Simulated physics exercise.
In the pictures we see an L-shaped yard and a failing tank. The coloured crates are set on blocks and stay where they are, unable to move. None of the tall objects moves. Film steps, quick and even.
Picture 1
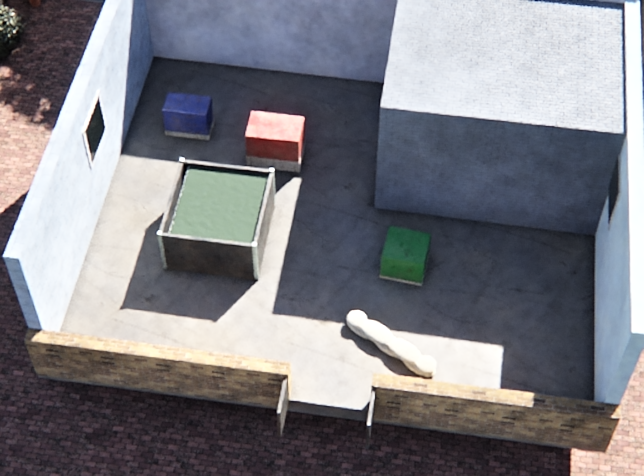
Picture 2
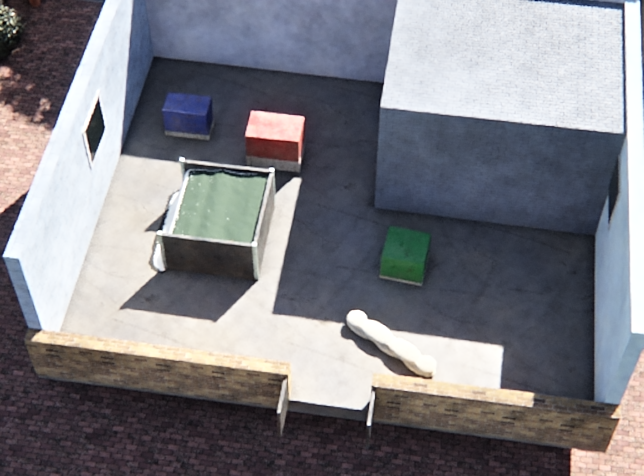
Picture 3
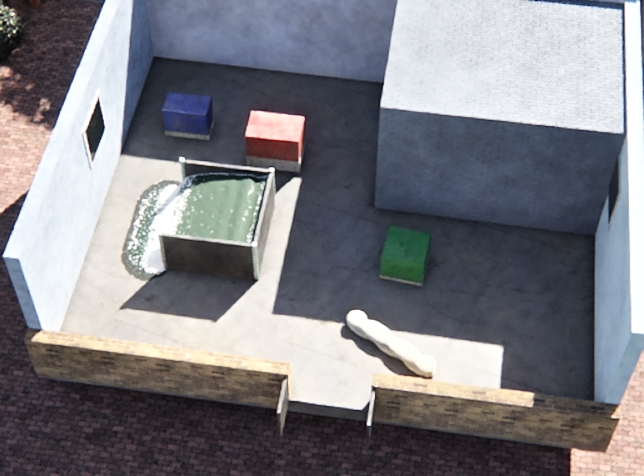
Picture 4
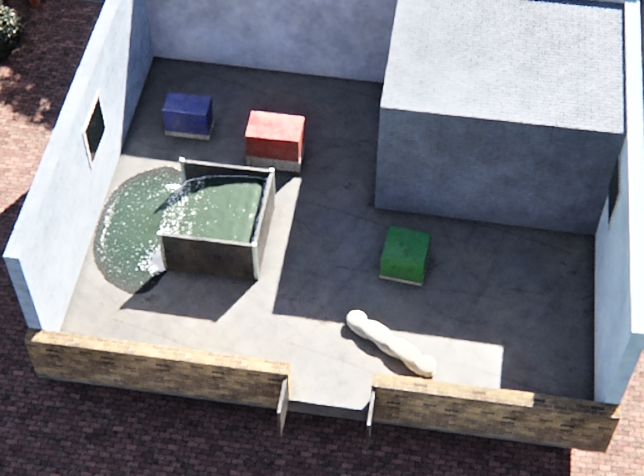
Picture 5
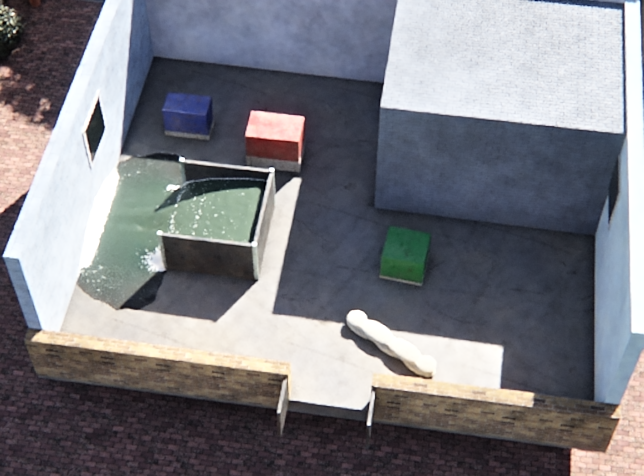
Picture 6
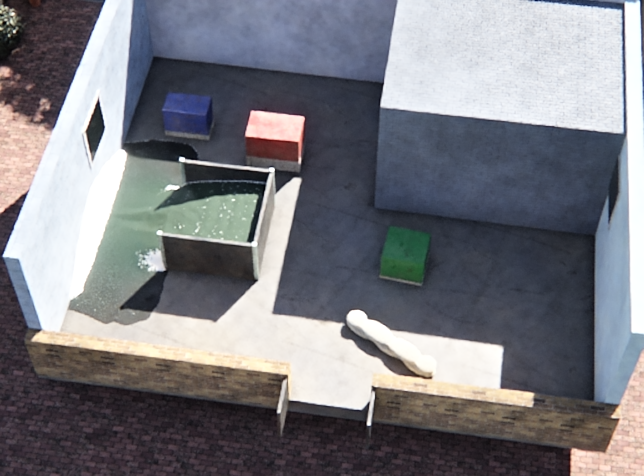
In this clip, a square tank of green water stands in a walled yard with blue, red and green boxes; its left side opens, and water pours out, spreading across the floor to the left wall and along it.
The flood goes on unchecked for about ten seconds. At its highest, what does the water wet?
As for the red crate it's untouched by the water; as for the blue crate it's moistened by the water; as for the green crate it's moistened by the water.
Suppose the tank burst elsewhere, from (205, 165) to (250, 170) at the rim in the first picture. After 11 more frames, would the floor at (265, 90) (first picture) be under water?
Logged for the spot: In a puddle.
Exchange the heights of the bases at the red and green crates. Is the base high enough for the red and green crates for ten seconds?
After the swap, red is flooded while green avoids the flood.
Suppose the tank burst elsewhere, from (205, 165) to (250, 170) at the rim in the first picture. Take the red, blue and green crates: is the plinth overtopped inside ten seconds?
My reading: The red one is soaked; the blue one gets wet; the green one is wetted.
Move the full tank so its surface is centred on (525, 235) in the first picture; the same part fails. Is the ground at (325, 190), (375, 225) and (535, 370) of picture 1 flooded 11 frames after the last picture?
The first spot is inundated, the second inundated, and the third not reached.
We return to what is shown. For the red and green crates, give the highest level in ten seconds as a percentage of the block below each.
I'd say 60 per cent for the first one and 250 per cent for the second.
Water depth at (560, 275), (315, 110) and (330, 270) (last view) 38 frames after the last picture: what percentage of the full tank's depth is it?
About 0 per cent, then 4 per cent, then 2 per cent.
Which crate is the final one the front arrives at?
Last of all: The green crate.
A moment on, water covers 15 % of the floor; the red crate not reached, the blue crate water round its plinth, the green crate not reached.
Next, water covers 25 % of the floor; the red crate not reached, the blue crate water round its plinth, the green crate not reached.
Then, water covers 50 % of the floor; the red crate water round its plinth, the blue crate water round its plinth, the green crate not reached.
Later, water covers 80 % of the floor; the red crate water round its plinth, the blue crate water round its plinth, the green crate water round its plinth.
In the end, water covers 90 % of the floor; the red crate stayed above the water, the blue crate was topped, the green crate was topped.
